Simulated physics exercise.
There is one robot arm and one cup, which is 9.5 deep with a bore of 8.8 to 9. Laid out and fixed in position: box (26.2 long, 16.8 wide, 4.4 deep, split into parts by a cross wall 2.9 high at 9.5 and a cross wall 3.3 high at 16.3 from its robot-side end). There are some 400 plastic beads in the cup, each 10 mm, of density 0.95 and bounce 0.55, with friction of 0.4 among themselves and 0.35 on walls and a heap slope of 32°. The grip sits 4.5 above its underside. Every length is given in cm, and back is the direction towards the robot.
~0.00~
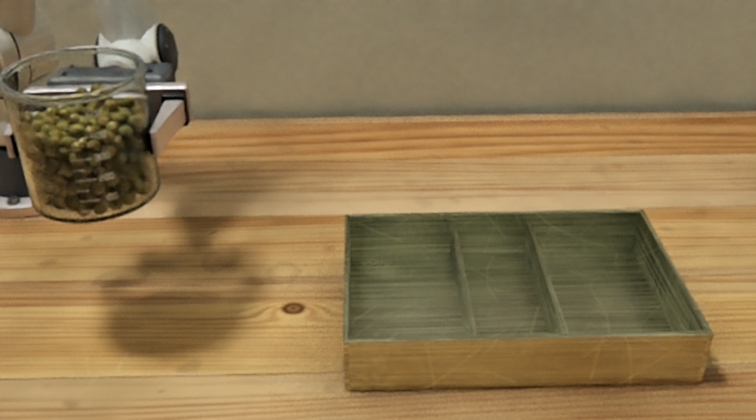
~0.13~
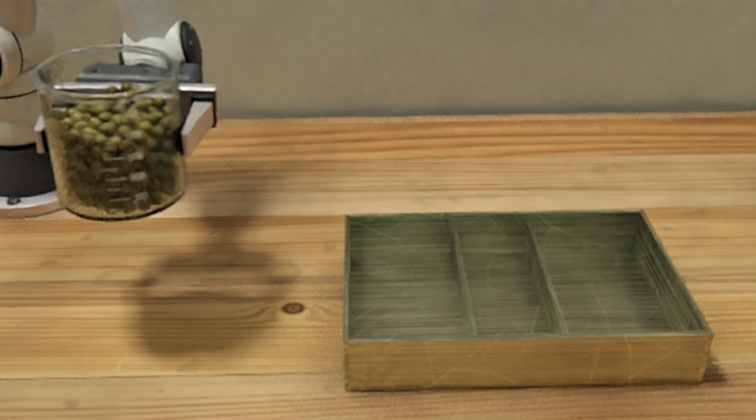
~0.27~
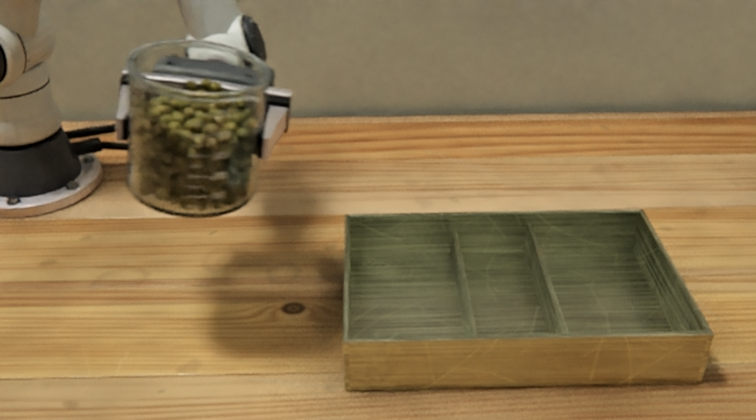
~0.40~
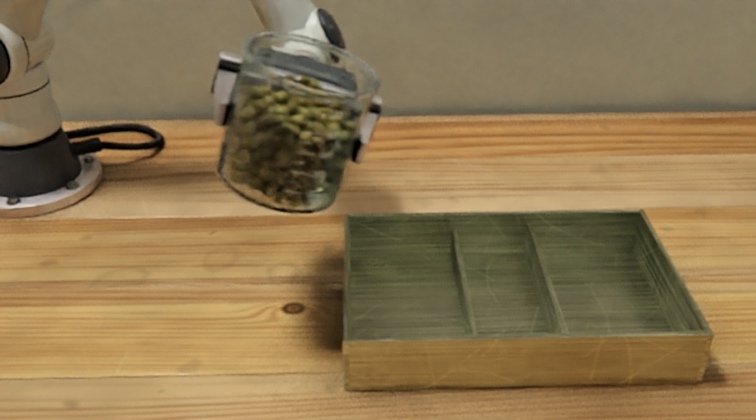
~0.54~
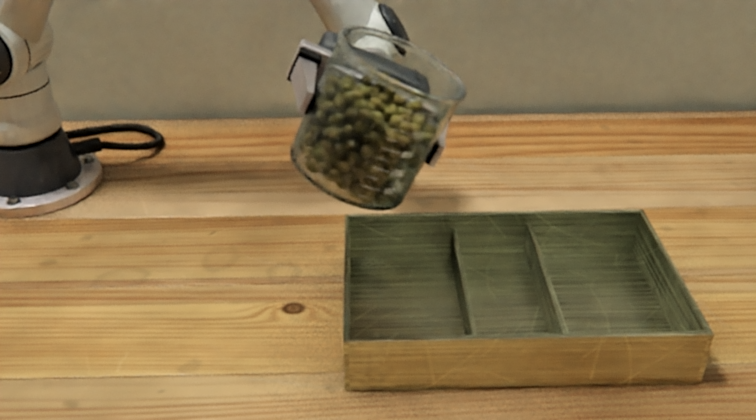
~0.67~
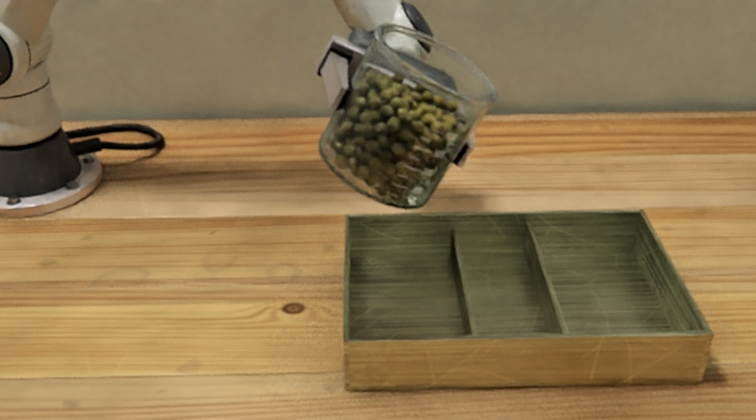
A robot arm carries a clear cup of green beads rightward while tilting it toward the right.
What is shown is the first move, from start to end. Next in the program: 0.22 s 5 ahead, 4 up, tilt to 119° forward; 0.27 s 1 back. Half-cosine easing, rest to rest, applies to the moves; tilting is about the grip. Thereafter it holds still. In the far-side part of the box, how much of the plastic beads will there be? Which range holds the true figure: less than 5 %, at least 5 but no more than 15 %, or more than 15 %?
The true figure is more than 15 %.
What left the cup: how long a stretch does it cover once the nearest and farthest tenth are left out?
12 cm.
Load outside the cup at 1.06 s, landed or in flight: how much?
Close to 70 per cent of the load is out at that point.
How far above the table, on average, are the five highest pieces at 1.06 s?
20 cm, more or less.
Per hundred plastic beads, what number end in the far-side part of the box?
I'd say some 85 per cent of it.
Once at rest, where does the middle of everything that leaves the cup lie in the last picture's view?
Near (603, 301).
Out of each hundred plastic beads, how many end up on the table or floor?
Roughly 0 %.
By 0.87 s, tilted 116° forward, highest piece 27 above the table; 403 in the cup.
By 1.06 s, tilted 119° forward, highest piece 20 above the table; 216 in the far-side part, 118 in the cup, 22 in the middle part, 47 in flight or on a rim.
By 1.36 s, tilted 119° forward, highest piece 9 above the table; 336 in the far-side part, 64 in the middle part, 2 on the table or floor, 1 in the robot-side part.
By 2.41 s, tilted 119° forward, highest piece 3 above the table; 340 in the far-side part, 60 in the middle part, 2 on the table or floor, 1 in the robot-side part.
Final count, 340 in the far-side part, 60 in the middle part, 2 on the table or floor, 1 in the robot-side part. That is 84 % in the far-side part of the box.
